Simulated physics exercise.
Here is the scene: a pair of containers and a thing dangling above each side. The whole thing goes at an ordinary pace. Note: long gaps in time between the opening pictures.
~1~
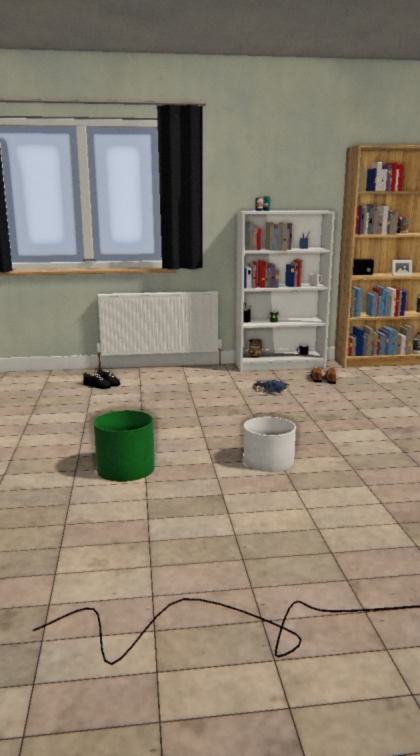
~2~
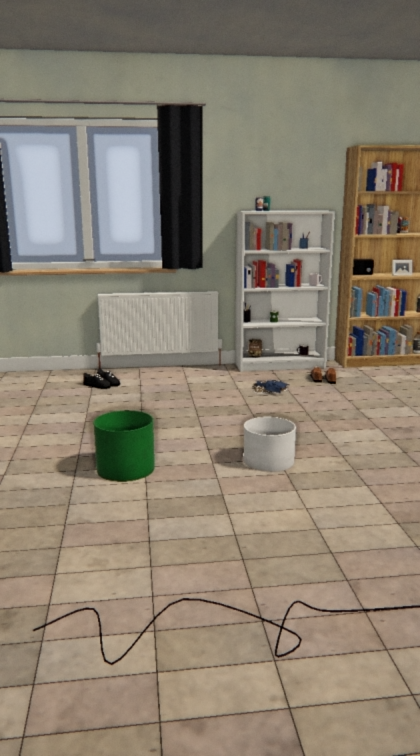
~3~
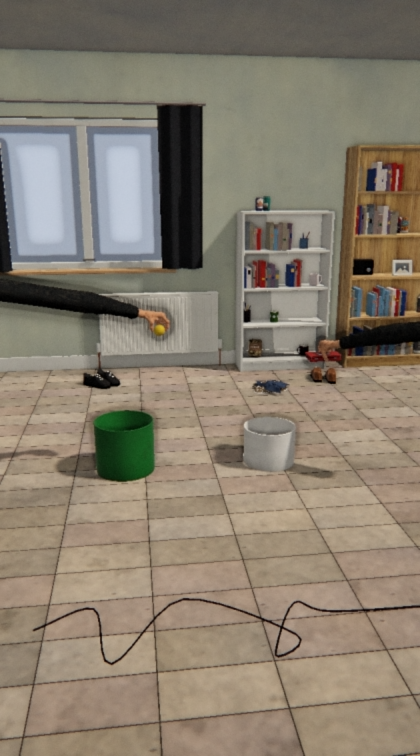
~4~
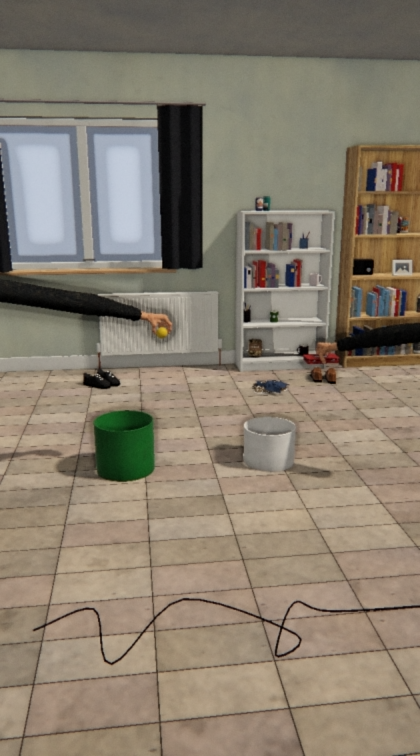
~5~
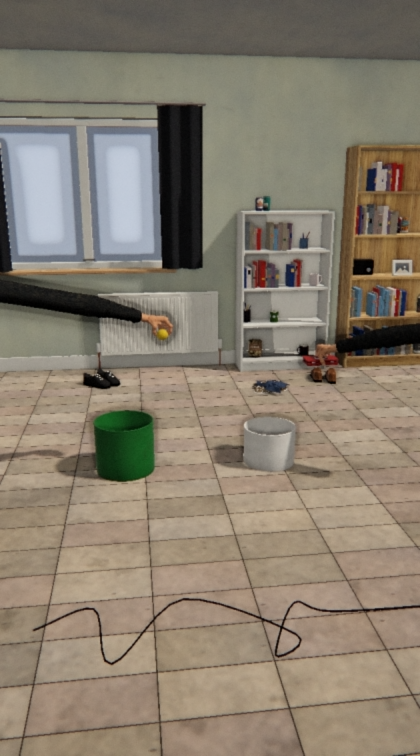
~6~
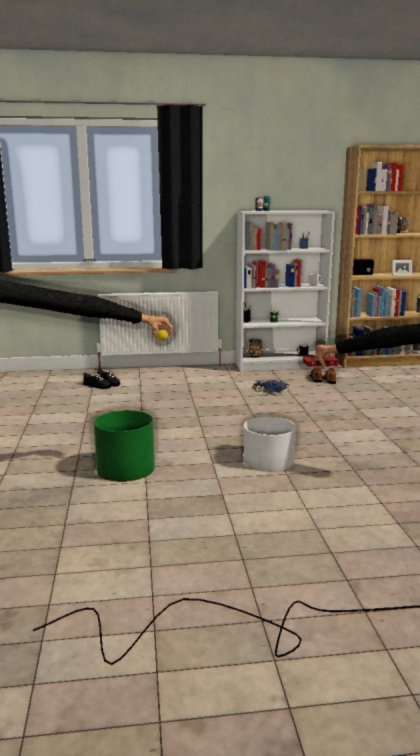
To begin with, a green bucket and a white bin stand on a tiled floor behind a loose black cable. Then two dark-sleeved arms are in view, the left holding a lemon and the right a red case. The hands shift only very slightly, and both objects are still held in the air.
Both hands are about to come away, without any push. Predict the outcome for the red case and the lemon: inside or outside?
One by one: Red case: Off target. Lemon: Off target.
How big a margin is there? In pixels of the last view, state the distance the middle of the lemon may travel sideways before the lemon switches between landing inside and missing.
Move it 12 pixels left.
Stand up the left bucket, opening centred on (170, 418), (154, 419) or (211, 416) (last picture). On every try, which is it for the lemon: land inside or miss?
Okay, so it makes it in, then it makes it in, and then it stays out.
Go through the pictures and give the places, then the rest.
The first frame shows left bucket (125, 445).
The second frame shows right bin (269, 443).
The third frame shows still on the way; red case (323, 357); left bucket (125, 445).
The fourth frame shows still on the way; lemon (162, 333); right bin (269, 443).
The fifth frame shows still on the way; red case (320, 361); left bucket (125, 445).
The sixth frame shows in place, still held; red case (320, 361); lemon (162, 336); right bin (269, 443).
Then, 0.30 s after the last picture, red case falling near (317, 416); lemon falling near (164, 393).
At rest, the red case ends up outside, near (315, 456); the lemon ends up outside, near (166, 462).
